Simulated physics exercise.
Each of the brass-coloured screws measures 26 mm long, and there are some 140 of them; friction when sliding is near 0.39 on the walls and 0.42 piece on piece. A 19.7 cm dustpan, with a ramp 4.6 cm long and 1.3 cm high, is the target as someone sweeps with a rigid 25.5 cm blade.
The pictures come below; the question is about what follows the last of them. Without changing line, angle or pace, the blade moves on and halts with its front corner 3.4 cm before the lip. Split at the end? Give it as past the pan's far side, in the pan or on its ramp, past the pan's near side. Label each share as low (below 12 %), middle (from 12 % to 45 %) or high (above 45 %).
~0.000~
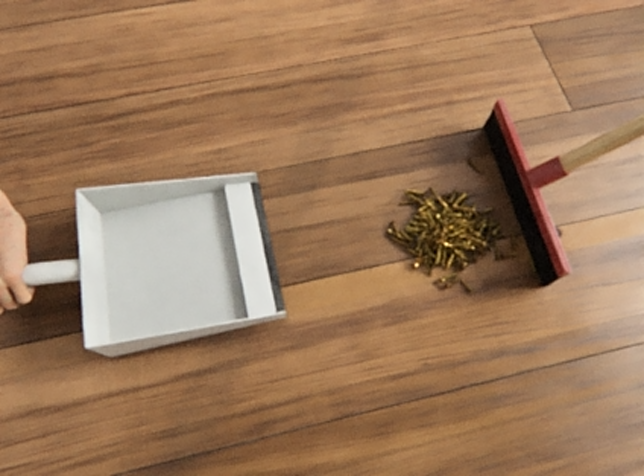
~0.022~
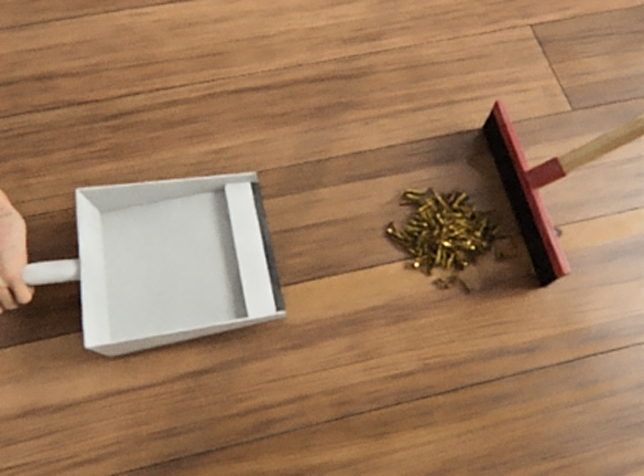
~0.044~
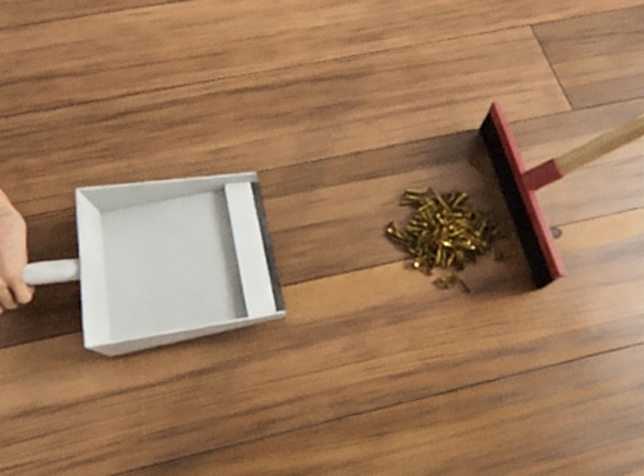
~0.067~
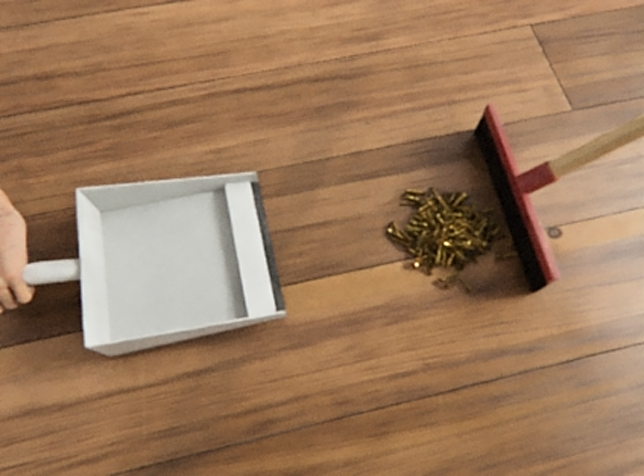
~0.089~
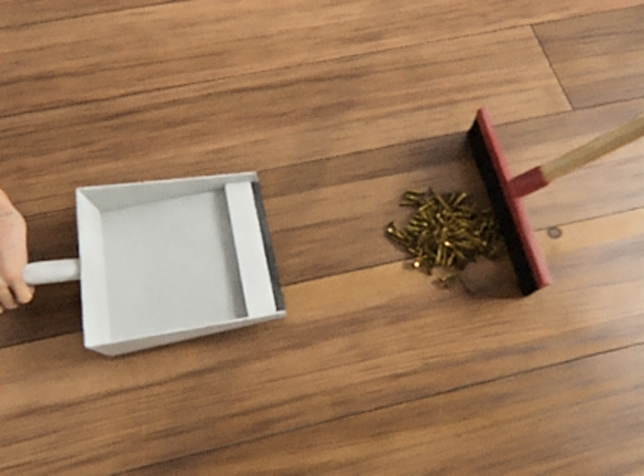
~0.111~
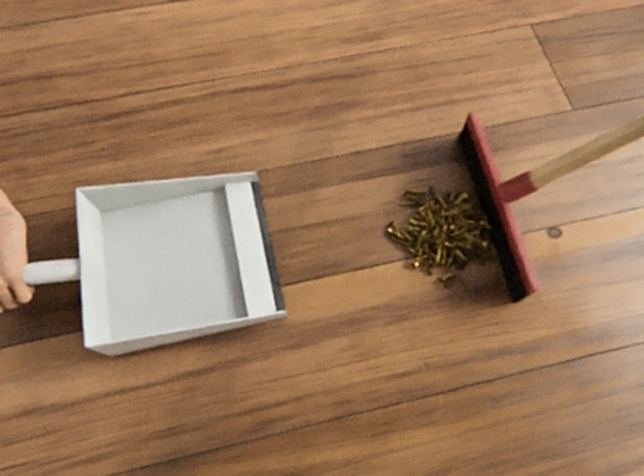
Past the pan's far side - low; in the pan or on its ramp - middle; past the pan's near side - middle.
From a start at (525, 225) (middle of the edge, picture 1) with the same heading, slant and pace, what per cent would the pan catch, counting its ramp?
Something close to 15 percent.
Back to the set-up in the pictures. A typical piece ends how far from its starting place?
It comes to some 24 cm.
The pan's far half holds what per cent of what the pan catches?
About 10 %.
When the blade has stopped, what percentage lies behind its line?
I'd put it near 0 in a hundred.
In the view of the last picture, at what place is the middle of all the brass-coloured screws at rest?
Near (285, 292).
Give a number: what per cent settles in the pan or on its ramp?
Around 20 percent.
After 0.29 s, middle of the blade 17 cm from the lip; 0 % over the lip, far side 0 %, near side 15 %.
After 0.41 s, middle of the blade 8 cm from the lip; 0 % over the lip, far side 0 %, near side 30 %.
After 0.66 s, middle of the blade 4 cm from the lip; 20 % over the lip, far side 0 %, near side 30 %.
In the end, at 1.8 s, far side 0 %, pan 20 %, near side 30 %, in front of the lip or behind the blade 50 %.
